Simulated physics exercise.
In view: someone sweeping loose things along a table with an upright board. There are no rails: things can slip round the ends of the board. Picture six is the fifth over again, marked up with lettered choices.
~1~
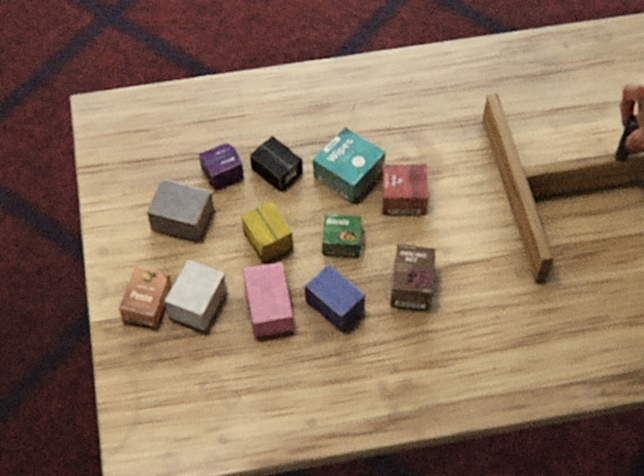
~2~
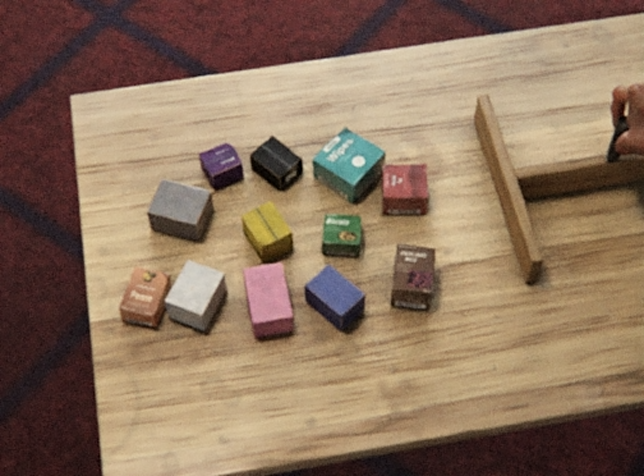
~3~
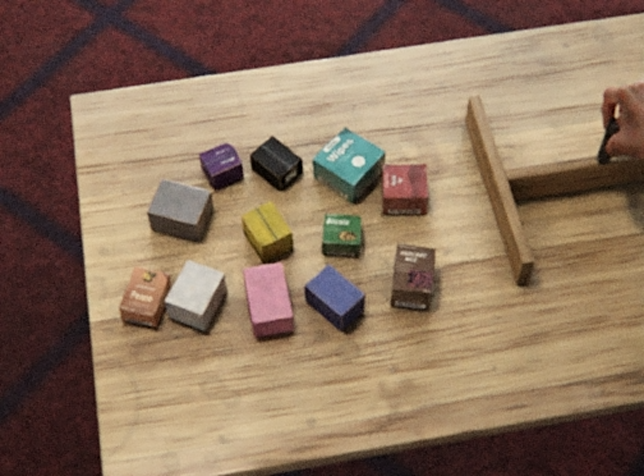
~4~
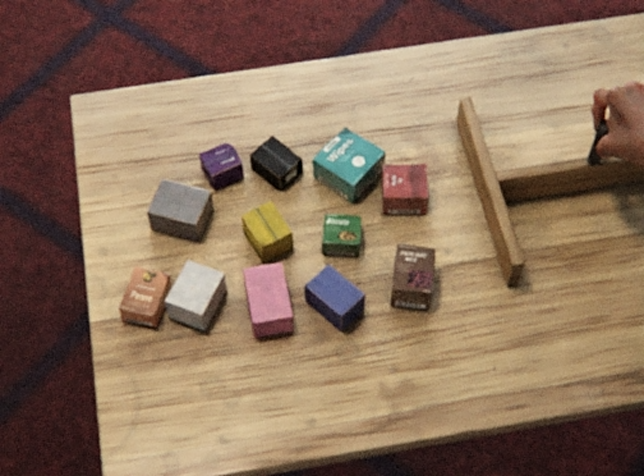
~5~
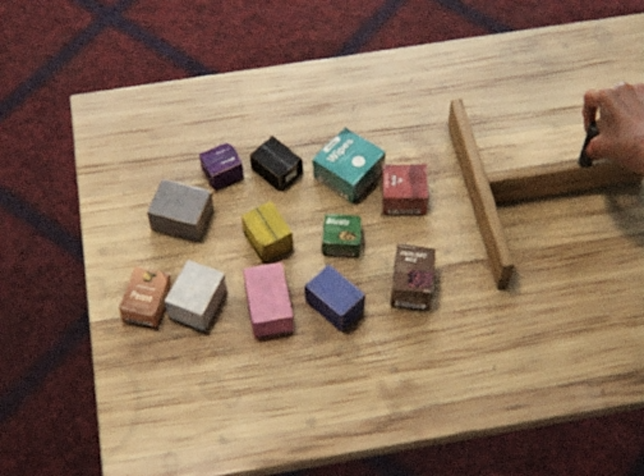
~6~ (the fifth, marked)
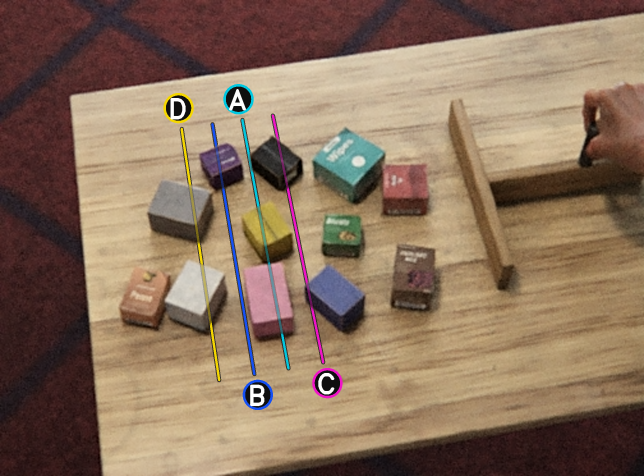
We see a dozen small coloured boxes and blocks on a wooden table over a patterned carpet, while a hand at the right slides an upright board a short way left toward them; the boxes stay still.
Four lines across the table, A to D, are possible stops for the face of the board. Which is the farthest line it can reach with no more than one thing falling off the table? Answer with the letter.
B.
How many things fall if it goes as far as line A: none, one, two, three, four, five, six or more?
By then, none.
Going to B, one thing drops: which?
The orange packet.
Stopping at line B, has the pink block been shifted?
By then, yes.
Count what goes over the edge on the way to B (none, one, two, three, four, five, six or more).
One.
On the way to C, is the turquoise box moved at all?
Yes.
On the marked copy, A at (264, 236); B at (232, 241); C at (296, 231); D at (199, 246).
Following B. Soon after the start, board (393, 192); turquoise box (334, 160); brown packet (385, 283).
Later, board (304, 206); orange packet (133, 299); white block (173, 302).
In the end, board (235, 216); orange packet over the edge; white block (102, 314); one fallen.
As for the rest, A is within the limit but short; C is within the limit but short; D drops two.
